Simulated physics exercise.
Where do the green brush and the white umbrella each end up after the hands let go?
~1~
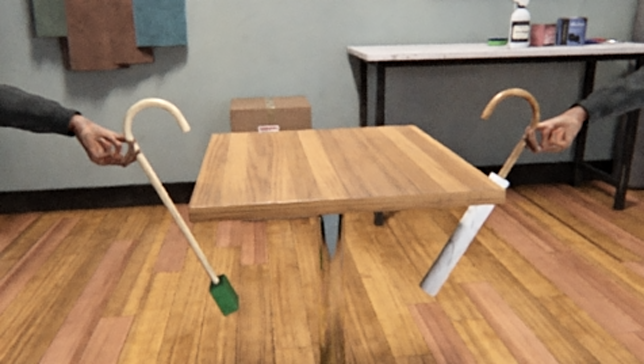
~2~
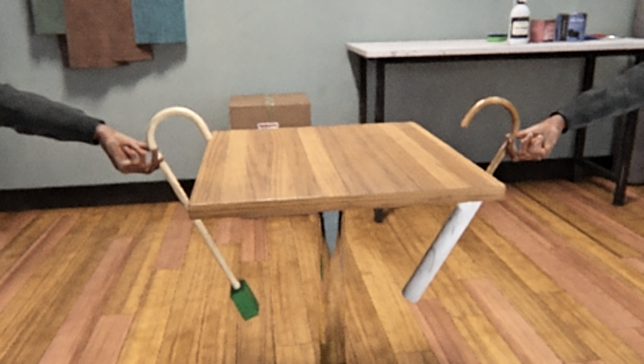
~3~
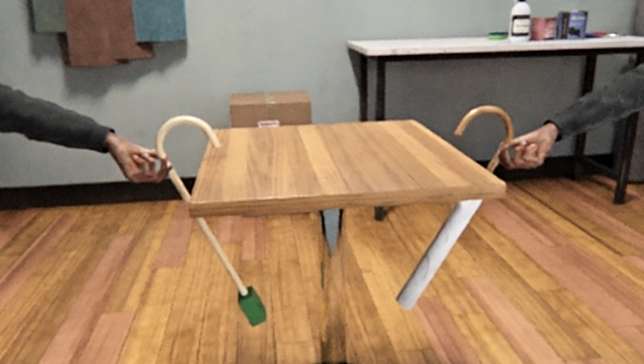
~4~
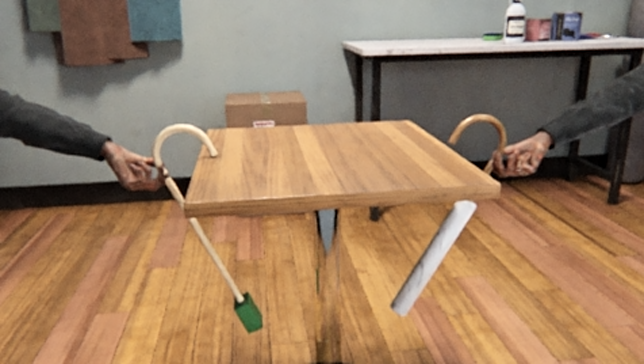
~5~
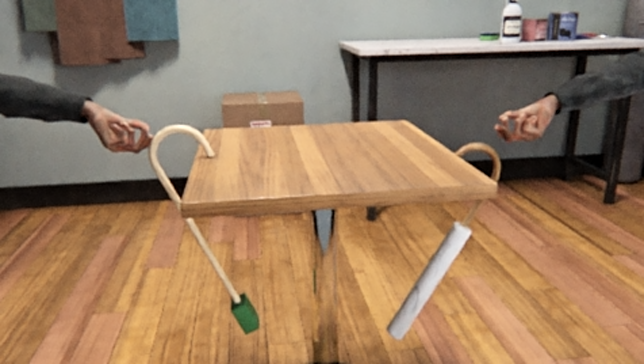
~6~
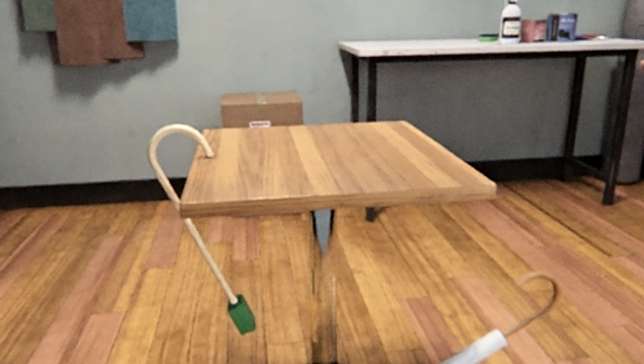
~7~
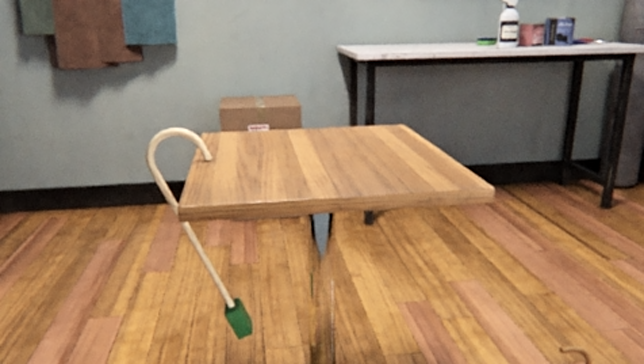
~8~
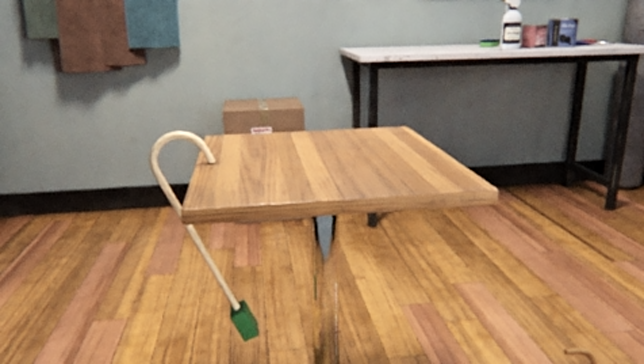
The green brush stays hooked on the edge of the table, and the white umbrella ends up on the floor.
